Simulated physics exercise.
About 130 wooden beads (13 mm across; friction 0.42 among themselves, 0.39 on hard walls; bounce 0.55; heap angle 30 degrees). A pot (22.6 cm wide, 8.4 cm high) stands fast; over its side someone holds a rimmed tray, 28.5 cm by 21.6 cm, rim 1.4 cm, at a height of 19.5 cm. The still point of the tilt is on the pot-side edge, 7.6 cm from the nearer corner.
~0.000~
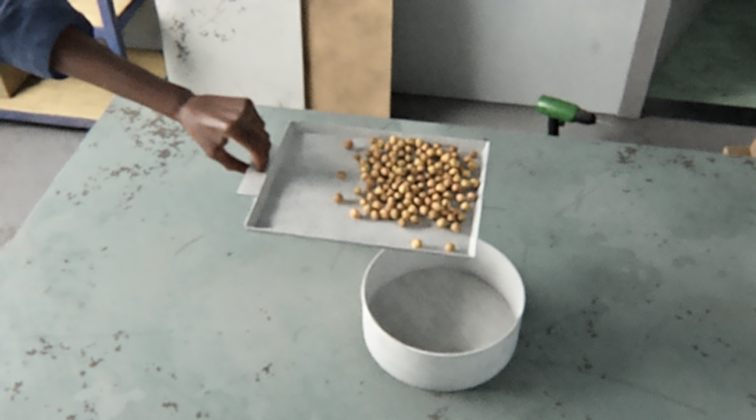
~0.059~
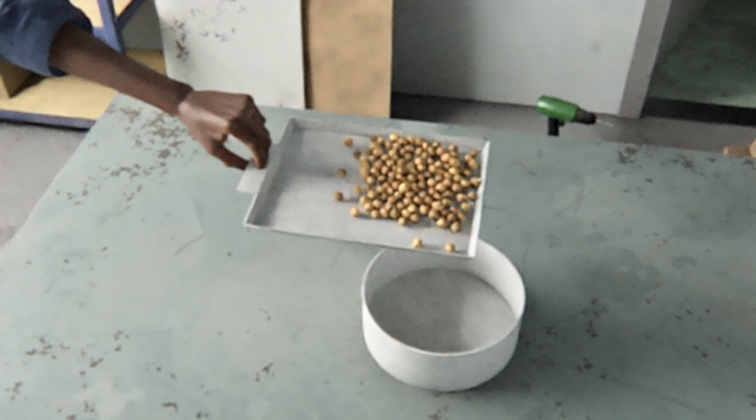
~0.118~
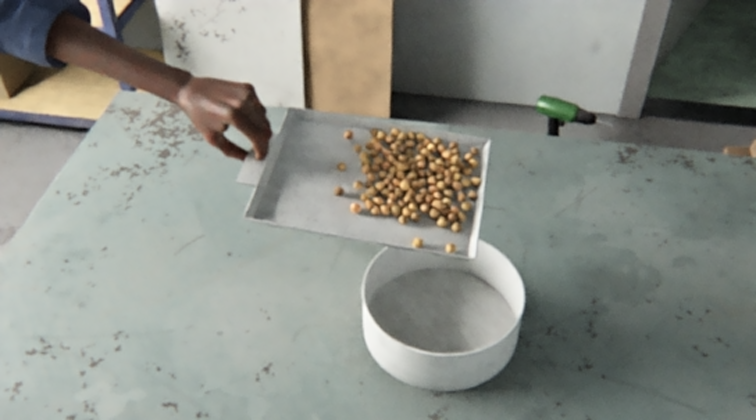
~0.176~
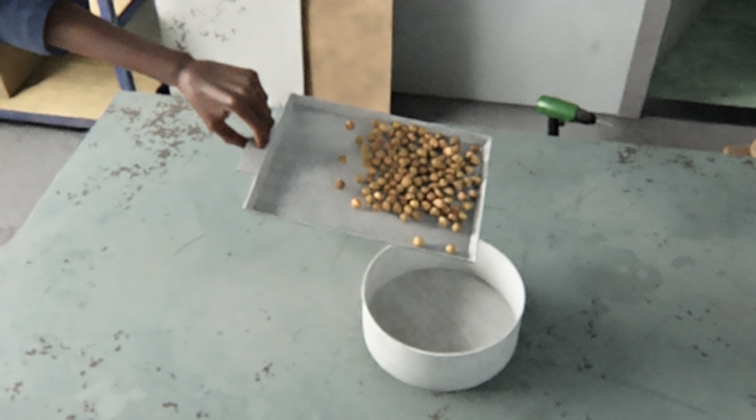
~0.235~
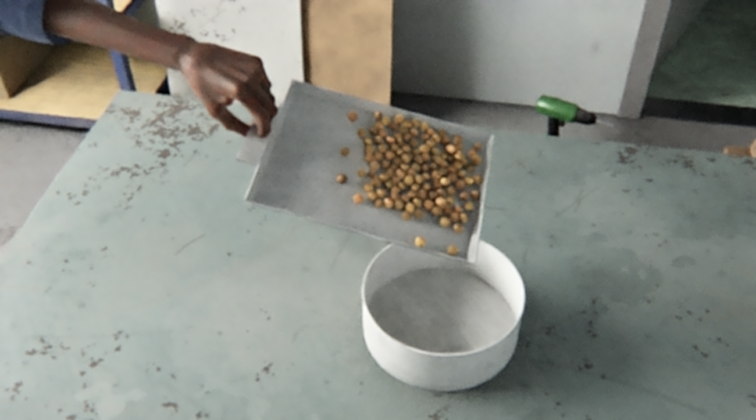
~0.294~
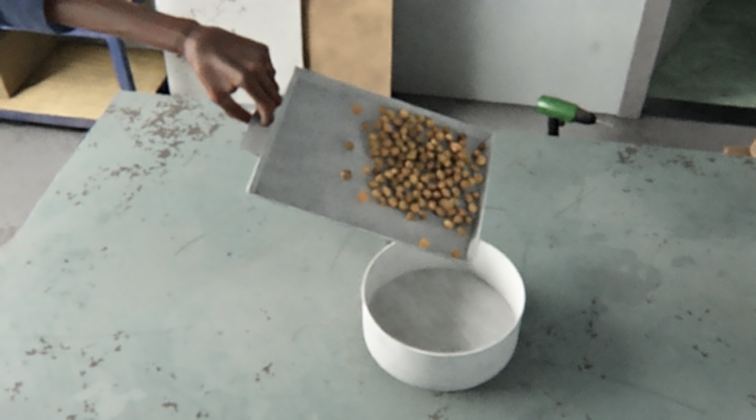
A hand lifting the left side of a rimmed tray of small round wooden beads, tilting it steeper beside a white pot.
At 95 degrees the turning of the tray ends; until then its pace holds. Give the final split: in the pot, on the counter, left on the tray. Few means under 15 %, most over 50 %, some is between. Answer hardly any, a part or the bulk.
In the pot: The bulk; on the counter: Hardly any; left on the tray: Hardly any.
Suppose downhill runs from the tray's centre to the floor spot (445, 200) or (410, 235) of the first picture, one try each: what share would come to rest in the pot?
About 45 and 100 per cent.
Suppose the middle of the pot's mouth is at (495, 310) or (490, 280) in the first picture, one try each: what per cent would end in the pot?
About 100 and 90 per cent.
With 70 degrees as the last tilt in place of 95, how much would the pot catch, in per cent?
It would be near 95 per cent.
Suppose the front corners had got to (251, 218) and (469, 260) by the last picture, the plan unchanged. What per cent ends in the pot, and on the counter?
Pot 100, counter 0.
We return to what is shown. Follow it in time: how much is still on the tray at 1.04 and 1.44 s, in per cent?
In turn: 10, 0.
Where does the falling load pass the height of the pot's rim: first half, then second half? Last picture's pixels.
First near (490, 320), later near (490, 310).
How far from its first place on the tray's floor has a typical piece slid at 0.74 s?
Some 11 cm.
After 0.74 s, tilt 55 degrees; the tray holds 70 %, the pot 5 %.
Then, at 1.04 s, tilt 80 degrees; the tray holds 10 %, the pot 70 %.
Then, at 1.44 s, tilt 95 degrees; the tray holds 0 %, the pot 95 %.
In the end, at 1.9 s, pot 95 %, counter 5 %, tray 0 %.
